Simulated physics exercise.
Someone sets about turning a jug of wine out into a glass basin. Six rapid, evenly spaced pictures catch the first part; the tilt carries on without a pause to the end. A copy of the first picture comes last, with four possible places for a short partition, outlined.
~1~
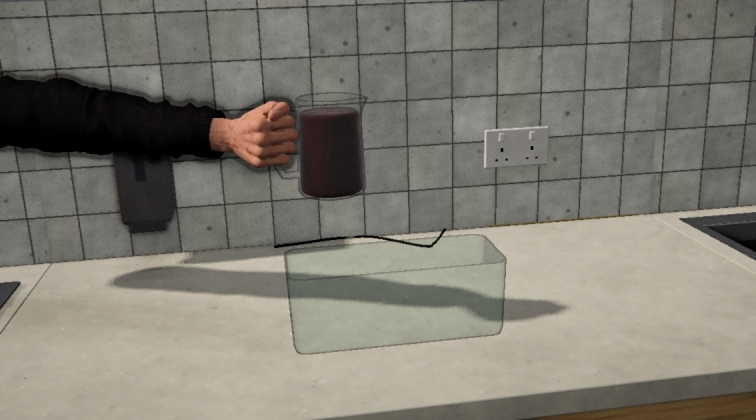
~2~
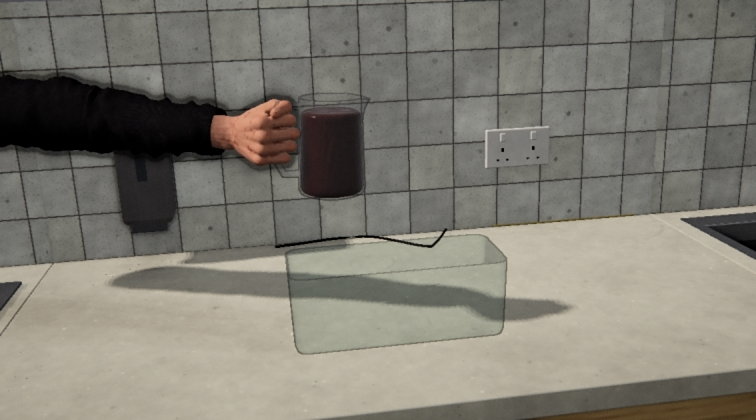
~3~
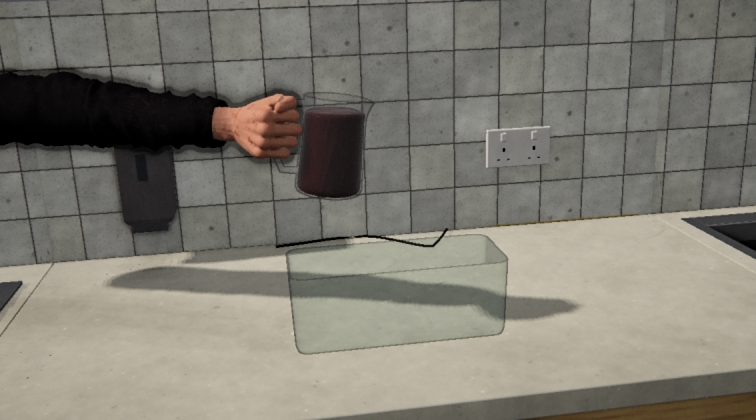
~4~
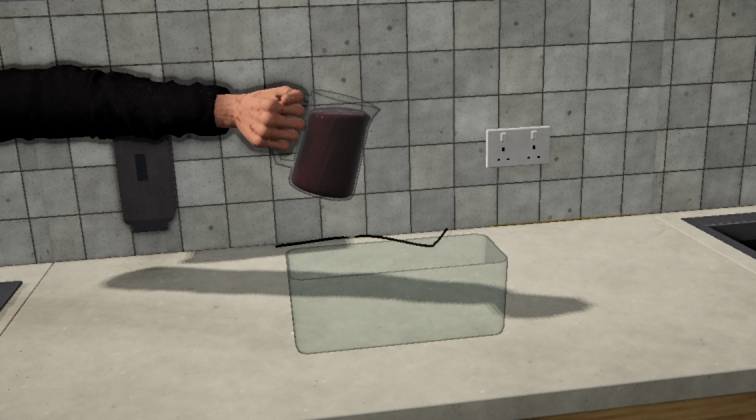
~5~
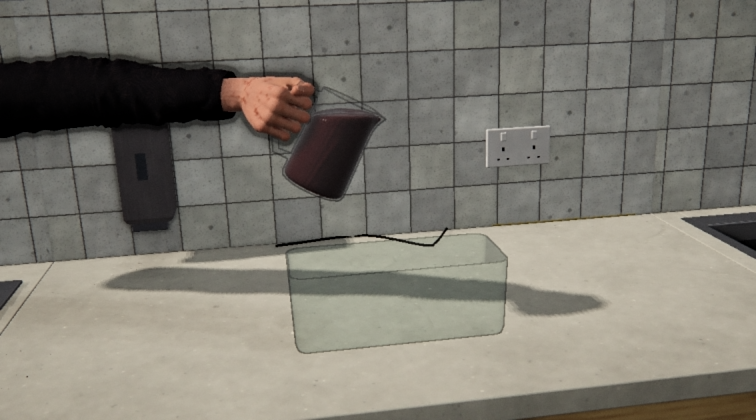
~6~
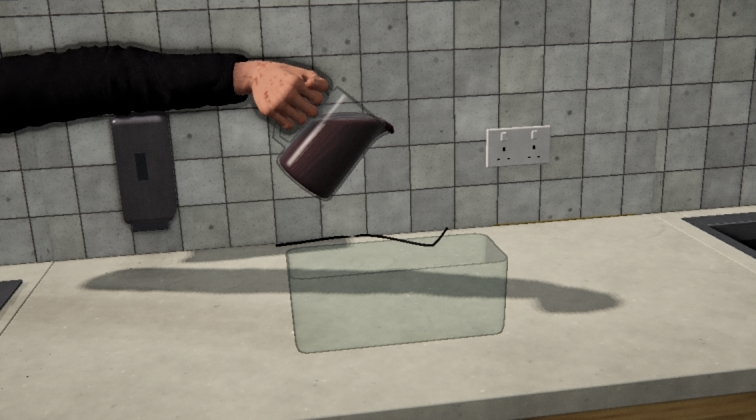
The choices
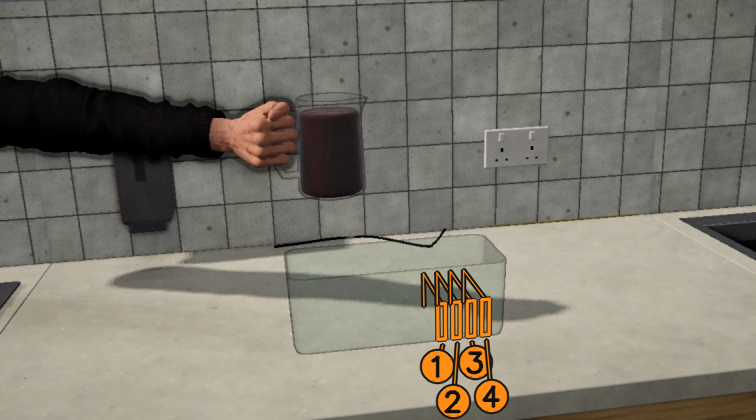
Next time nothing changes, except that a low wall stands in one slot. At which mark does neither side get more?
The answer is place 1.
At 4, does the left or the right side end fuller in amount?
More ends on the left.
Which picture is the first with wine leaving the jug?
In picture 6.
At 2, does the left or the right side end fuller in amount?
The left side.
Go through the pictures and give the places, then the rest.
Upright, lip at (366, 97); basin from (294, 353) to (502, 332); nothing has left yet.
Upright, lip at (369, 98); nothing has left yet.
Tipped about 7°, lip at (374, 102); nothing has left yet.
Tipped about 16°, lip at (379, 108); nothing has left yet.
Tipped about 28°, lip at (385, 118); nothing has left yet.
Tipped about 41°, lip at (389, 131); wine is over the lip, down to (389, 131).
On the marked copy, 1 at (442, 344); 2 at (457, 343); 3 at (472, 341); 4 at (486, 340).
For place 1, about 51 % ends left of the wall and 47 % right of it.
For place 2, about 79 % ends left of the wall and 8 % right of it; 13 % is lost outside.
For place 3, about 92 % ends left of the wall and 3 % right of it; 5 % is lost outside.
For place 4, about 92 % ends left of the wall and 4 % right of it; 4 % is lost outside.
